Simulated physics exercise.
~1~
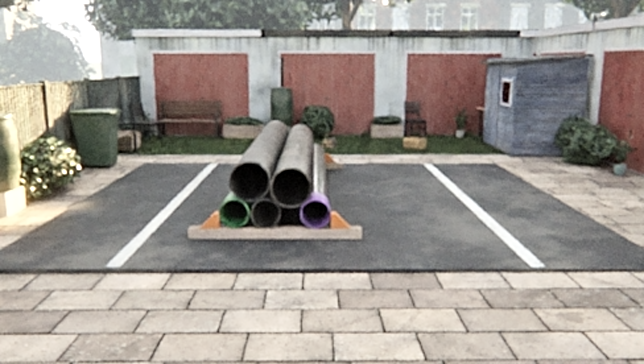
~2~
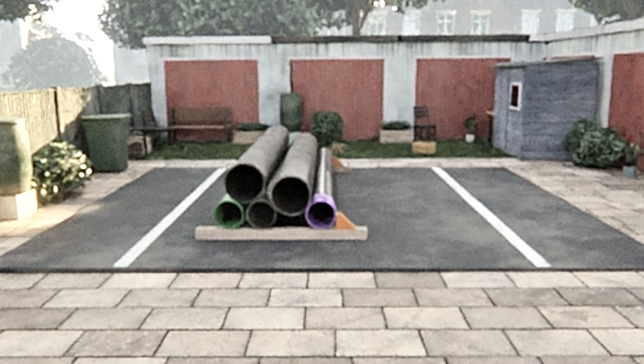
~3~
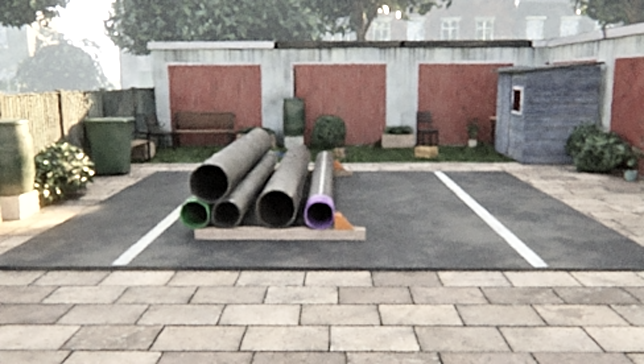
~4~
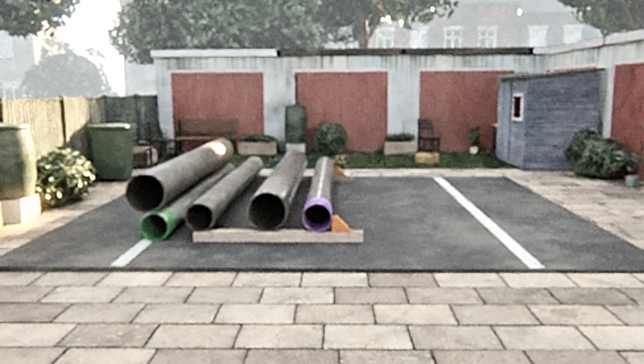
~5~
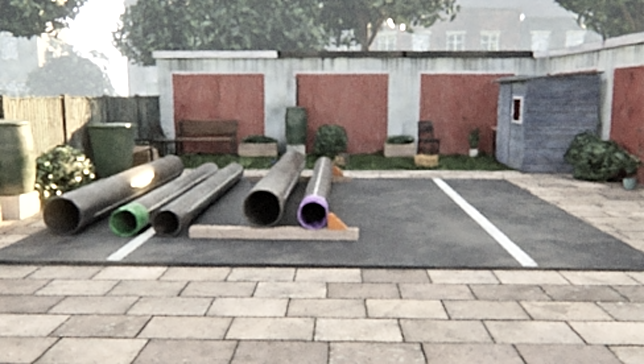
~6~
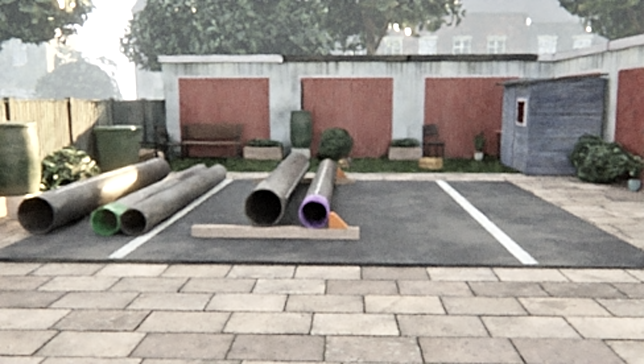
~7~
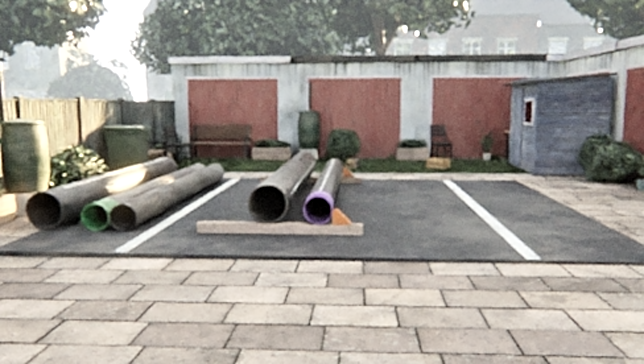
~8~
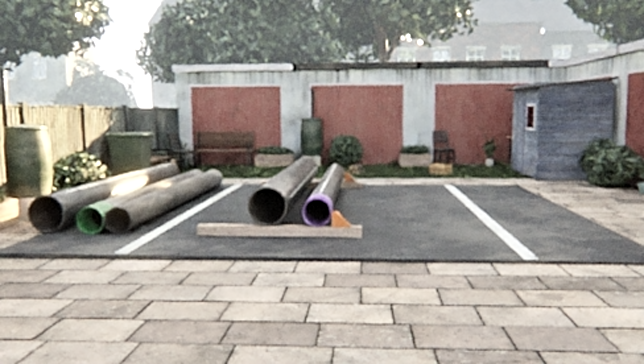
In a paved yard with red garage doors, five stacked pipes slumped and spread leftward, the green-ended one rolling over the left white line, until three lay together on the left while the purple-ended one and a neighbour stayed on the timber.
